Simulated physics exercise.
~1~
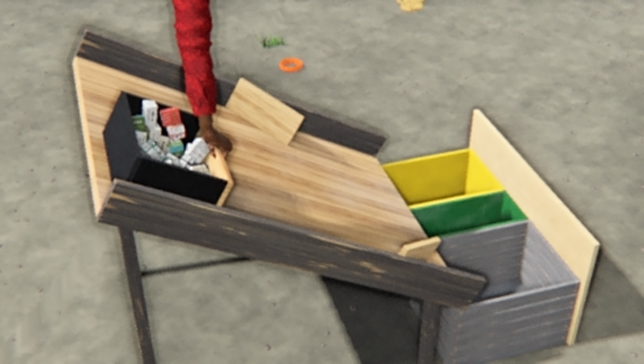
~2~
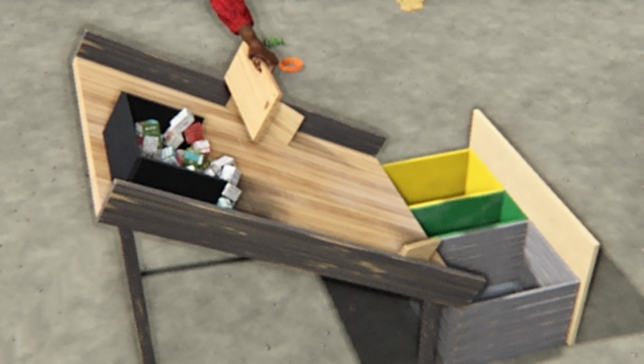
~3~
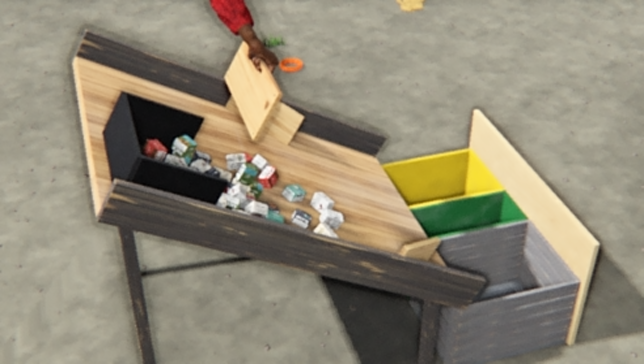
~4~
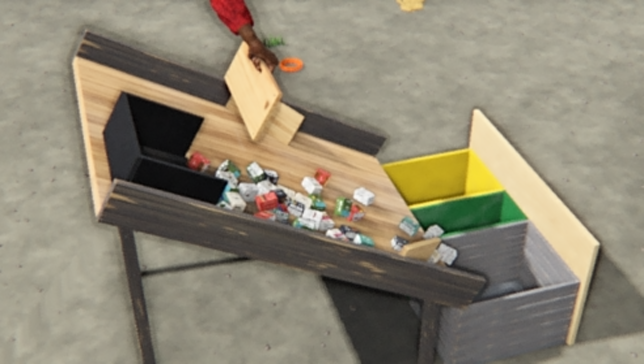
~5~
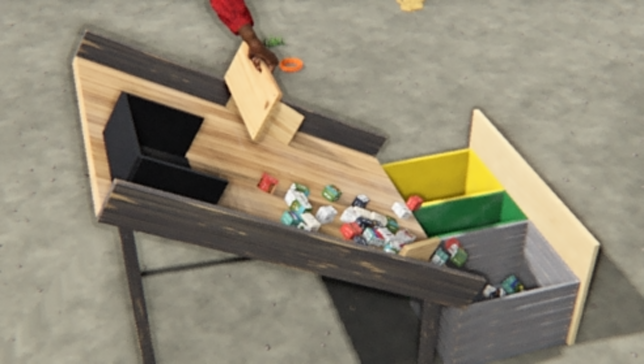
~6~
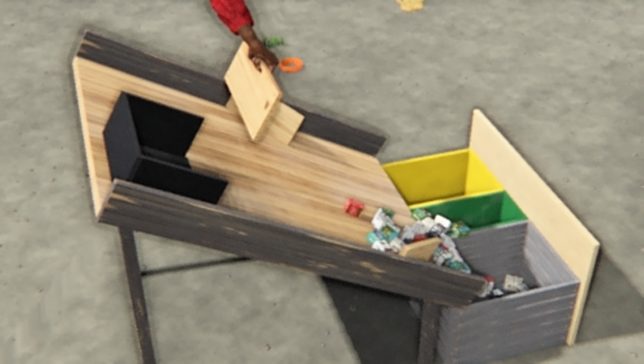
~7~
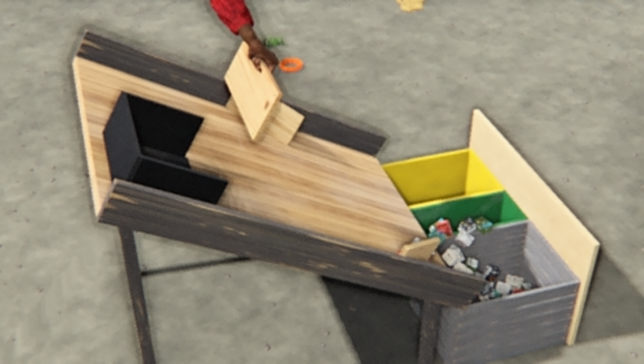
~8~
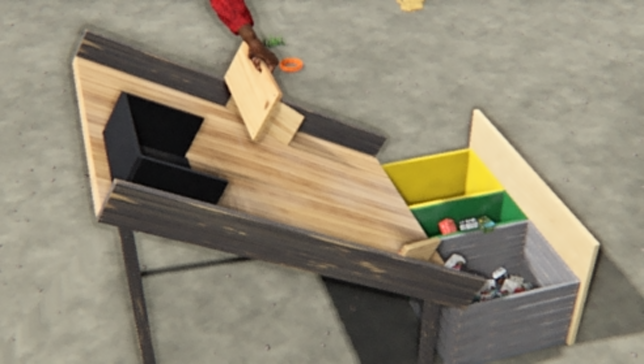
A hand lifts a gate and small cartons slide down into the green and grey bins.
